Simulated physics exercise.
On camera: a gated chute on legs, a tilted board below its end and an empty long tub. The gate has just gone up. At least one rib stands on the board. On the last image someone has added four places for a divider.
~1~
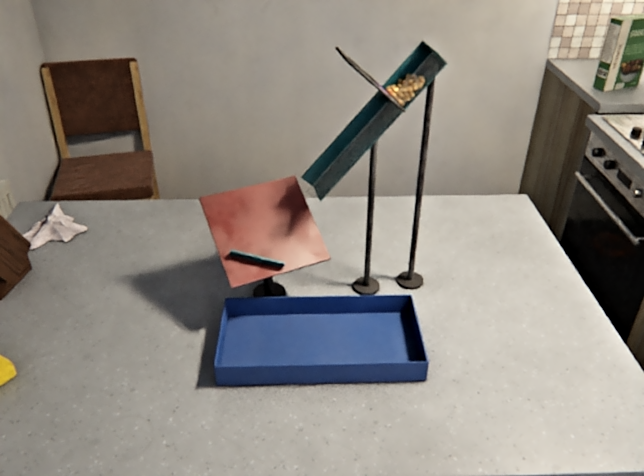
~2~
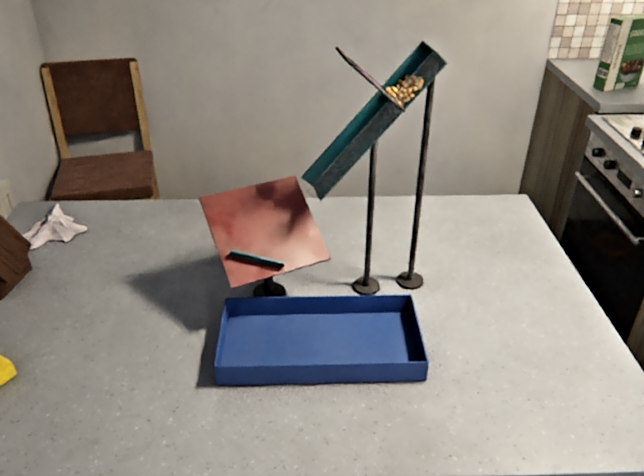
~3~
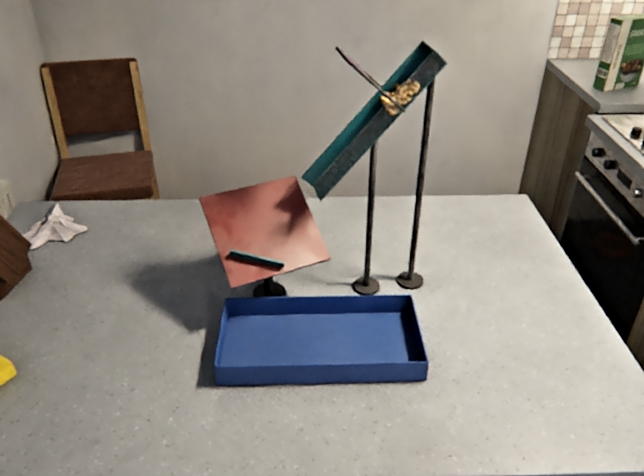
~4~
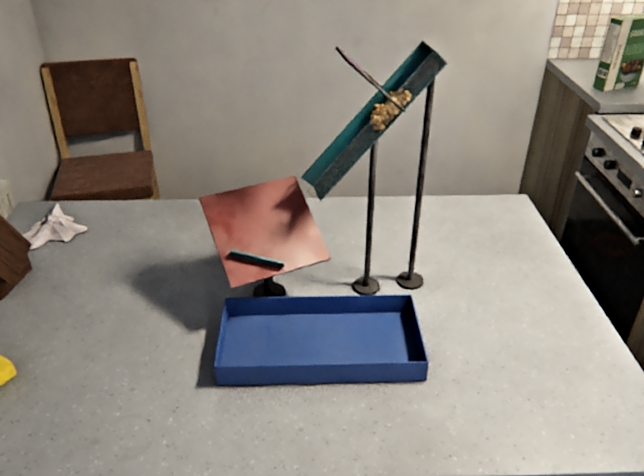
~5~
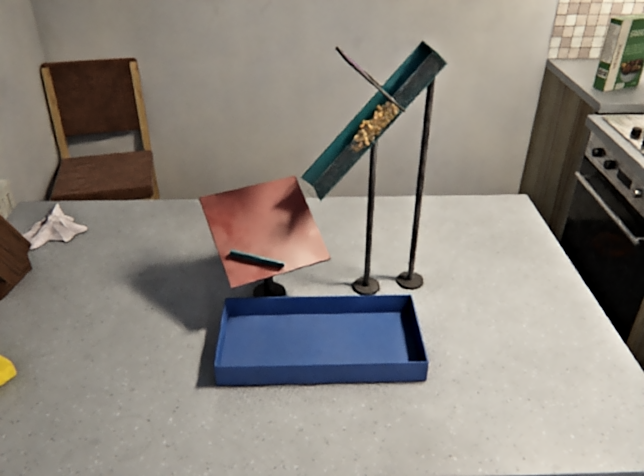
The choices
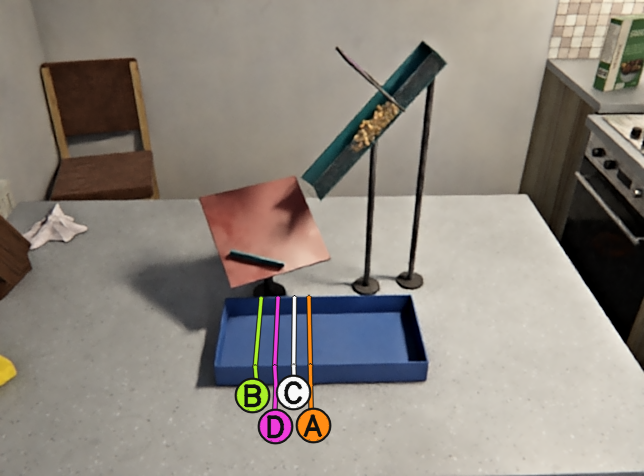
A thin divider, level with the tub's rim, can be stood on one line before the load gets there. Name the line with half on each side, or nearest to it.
The answer is line A.
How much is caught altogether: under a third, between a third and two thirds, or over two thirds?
Over two thirds.
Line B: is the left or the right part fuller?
Right.
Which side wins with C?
More lands on the right.
On the marked copy, line A crosses the front rim at (310, 364); line B crosses the front rim at (255, 366); line C crosses the front rim at (293, 365); line D crosses the front rim at (274, 365).
Choosing A, of what is caught, about two thirds on the left of the divider, about a third on the right.
Choosing B, of what is caught, a stray few on the left of the divider, nearly all on the right.
Choosing C, of what is caught, a small part on the left of the divider, most on the right.
Choosing D, of what is caught, a small part on the left of the divider, most on the right.
